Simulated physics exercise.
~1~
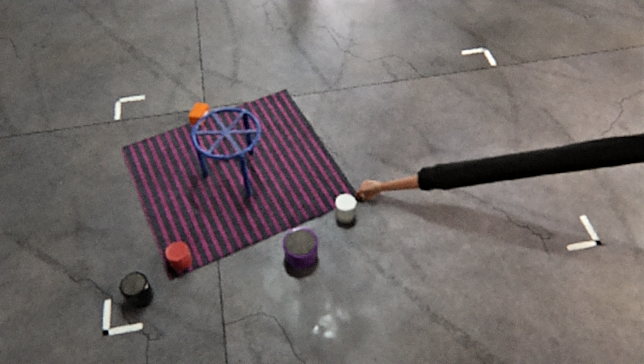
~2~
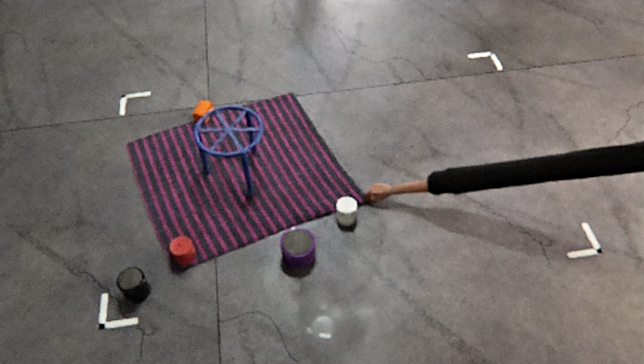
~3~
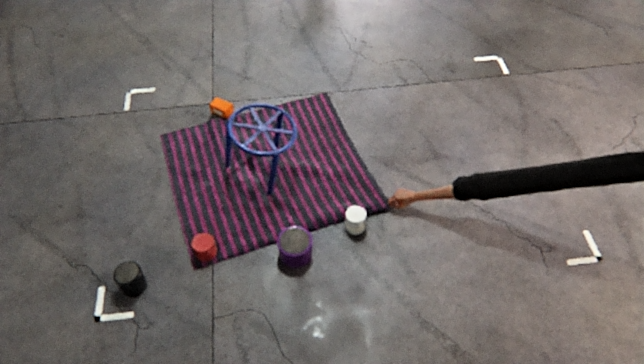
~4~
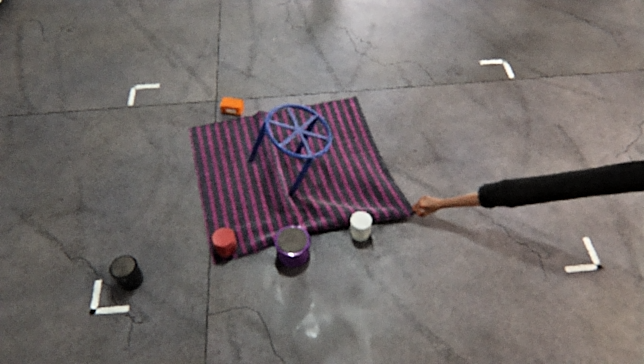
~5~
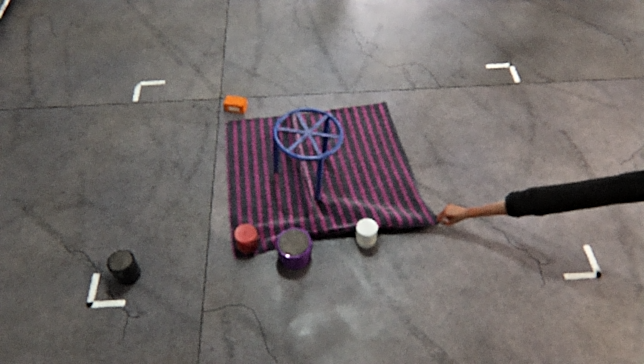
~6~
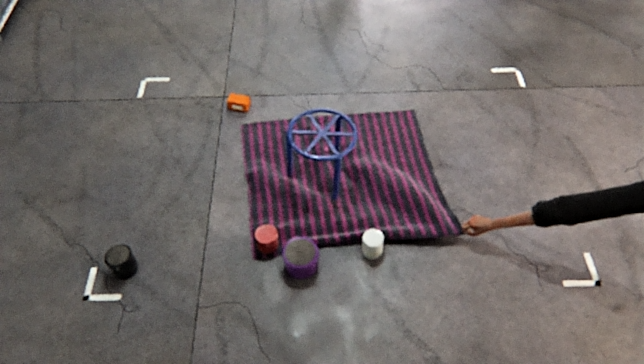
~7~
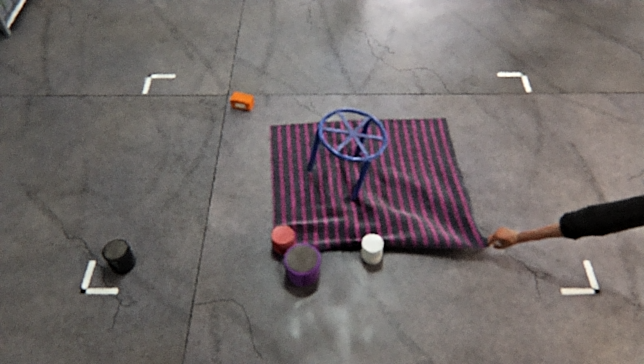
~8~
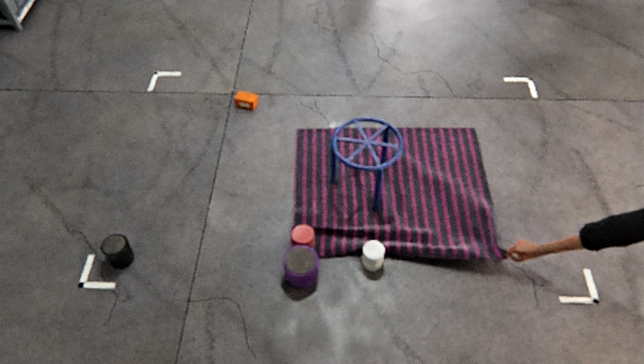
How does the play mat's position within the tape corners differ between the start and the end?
At the start the play mat lies toward the left side of the area marked by the tape corners. By the end it lies farther right, closer to the right-hand tape corners.
